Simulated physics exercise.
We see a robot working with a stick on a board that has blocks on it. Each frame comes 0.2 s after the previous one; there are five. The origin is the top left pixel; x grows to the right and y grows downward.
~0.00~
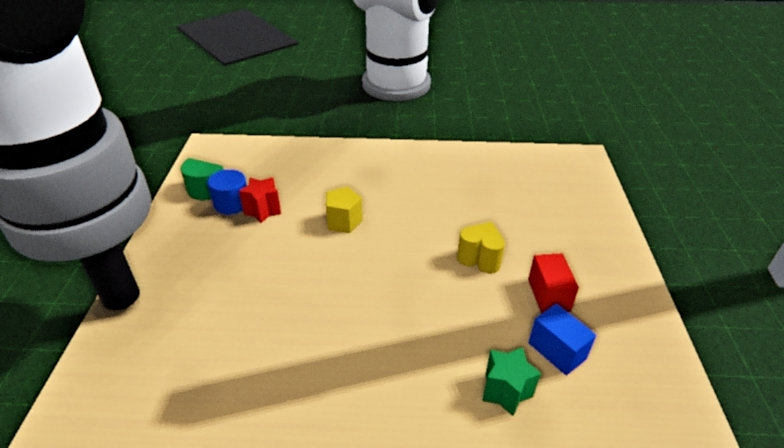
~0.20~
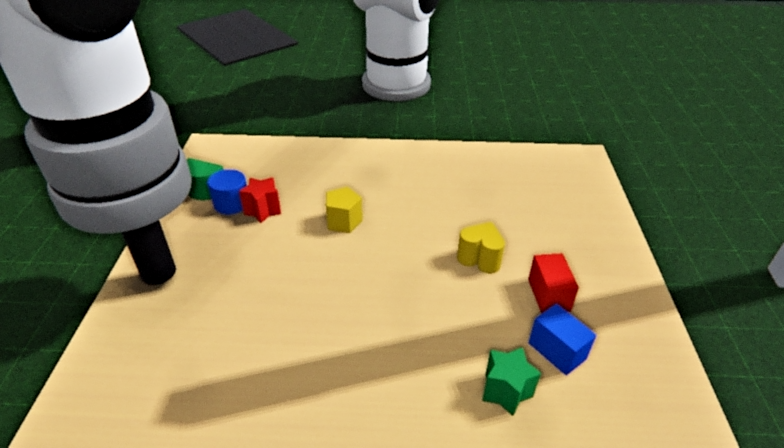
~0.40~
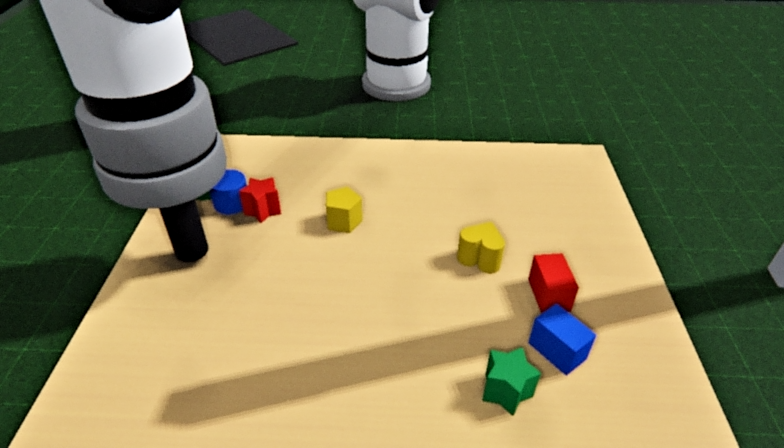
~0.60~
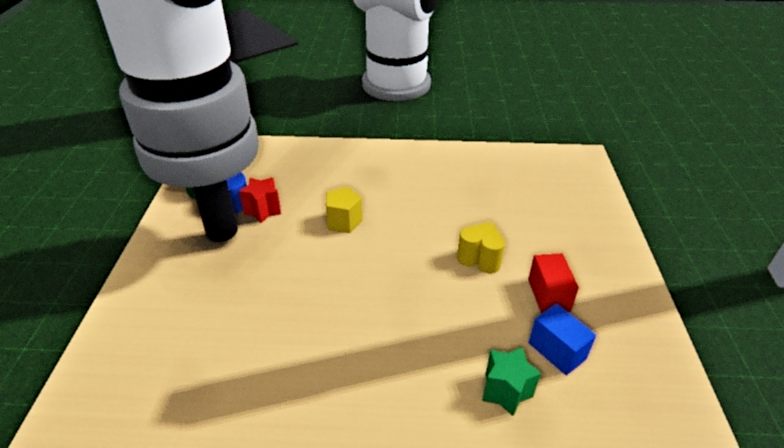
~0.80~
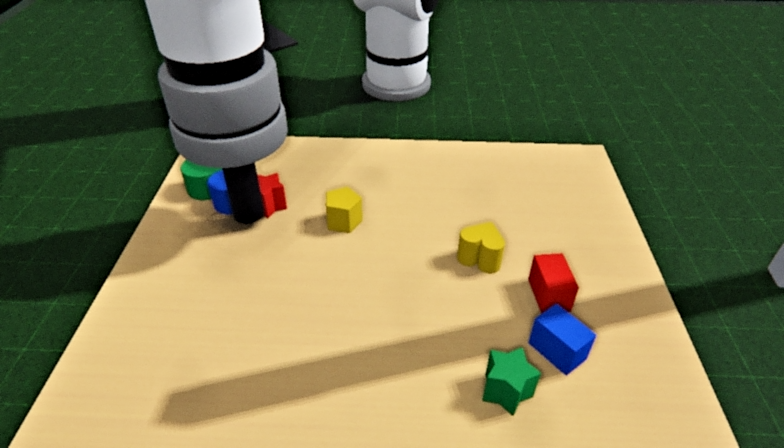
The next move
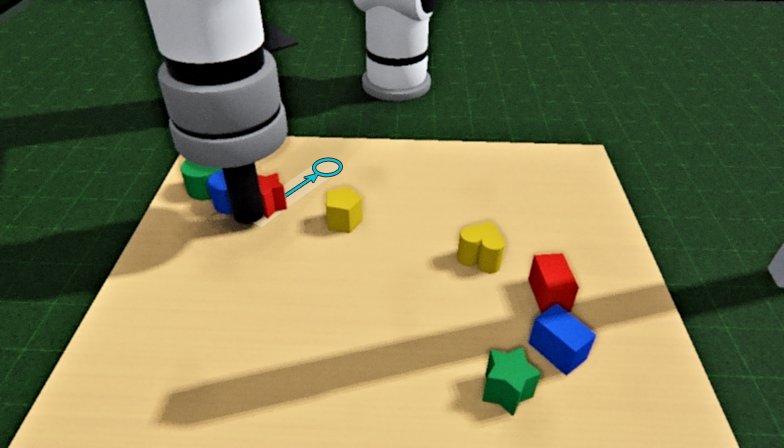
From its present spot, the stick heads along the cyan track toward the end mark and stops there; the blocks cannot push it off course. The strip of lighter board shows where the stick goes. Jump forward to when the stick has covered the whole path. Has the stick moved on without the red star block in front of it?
No, that is not how it ends up.
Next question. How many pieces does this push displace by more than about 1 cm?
One block moves.
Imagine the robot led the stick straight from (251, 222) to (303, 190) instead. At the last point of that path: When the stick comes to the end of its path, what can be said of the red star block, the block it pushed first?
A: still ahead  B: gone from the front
A: Still ahead.
The drawn path runs straight from (251, 222) to (327, 167).
On the path given first. One third of the way, stick (276, 194); red star block (291, 163).
Two thirds of the way, stick (303, 176); red star block (317, 147).
At the end, stick (327, 160); blue round block not moved; red star block (340, 132).
